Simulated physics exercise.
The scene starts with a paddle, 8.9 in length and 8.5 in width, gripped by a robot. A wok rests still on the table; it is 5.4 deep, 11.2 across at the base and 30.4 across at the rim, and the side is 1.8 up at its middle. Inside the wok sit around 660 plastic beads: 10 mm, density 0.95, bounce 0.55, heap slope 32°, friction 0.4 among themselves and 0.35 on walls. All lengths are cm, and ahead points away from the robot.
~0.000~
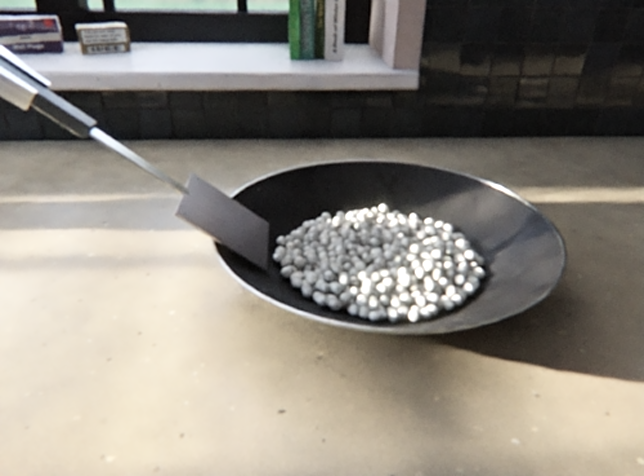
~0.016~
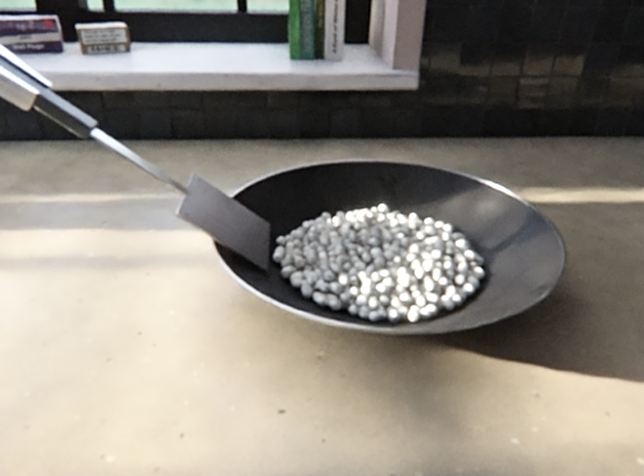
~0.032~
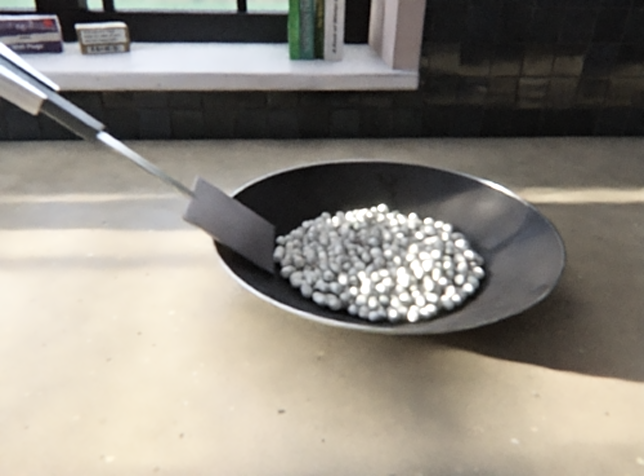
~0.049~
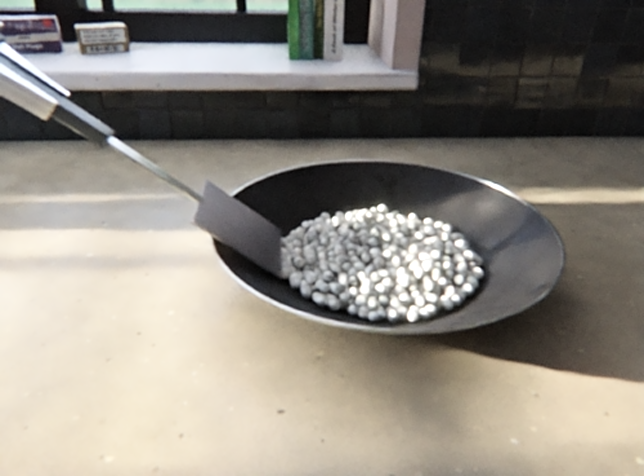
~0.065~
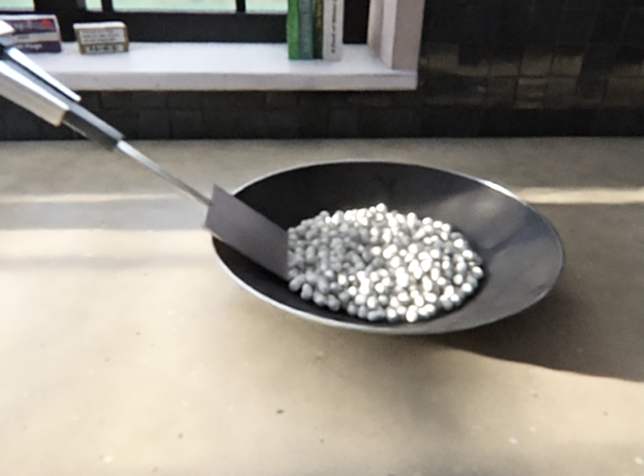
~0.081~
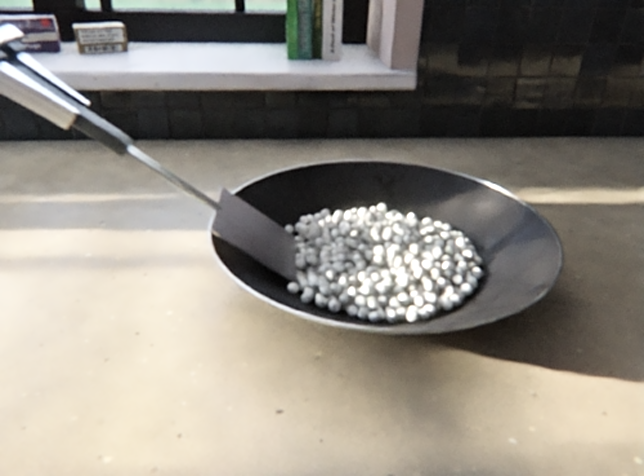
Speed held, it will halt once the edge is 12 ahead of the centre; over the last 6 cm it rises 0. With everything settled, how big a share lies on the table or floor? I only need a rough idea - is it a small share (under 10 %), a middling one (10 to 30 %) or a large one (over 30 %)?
A middling one, 10 to 30 %.
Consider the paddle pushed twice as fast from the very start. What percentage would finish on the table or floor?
I'd expect near 40 per cent.
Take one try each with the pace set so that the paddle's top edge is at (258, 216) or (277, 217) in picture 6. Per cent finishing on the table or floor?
That comes to some 40 and some 45 percent, in that order.
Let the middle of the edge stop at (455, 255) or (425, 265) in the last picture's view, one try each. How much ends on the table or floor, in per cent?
Some 0 and 0 per cent.
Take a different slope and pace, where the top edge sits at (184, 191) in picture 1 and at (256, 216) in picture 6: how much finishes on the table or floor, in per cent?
Close to 40 in a hundred.
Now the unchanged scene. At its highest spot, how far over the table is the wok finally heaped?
Some 7.0 cm.
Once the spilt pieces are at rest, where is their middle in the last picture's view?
Resting centre: About (593, 263).
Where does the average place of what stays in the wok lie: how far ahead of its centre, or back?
Forward offset: Roughly 4.0 cm.
By 0.25 s, sloping 39°, highest piece 4 above the table; 656 in the wok.
By 0.41 s, sloping 39°, highest piece 6 above the table; 656 in the wok.
By 0.69 s, sloping 39°, highest piece 7 above the table; 532 in the wok, 120 on the table or floor, 4 on the blade or in flight.
By 1.74 s, sloping 39°, highest piece 7 above the table; 532 in the wok, 124 on the table or floor.
Final count, 532 in the wok, 124 on the table or floor. That is 19 % on the table or floor.
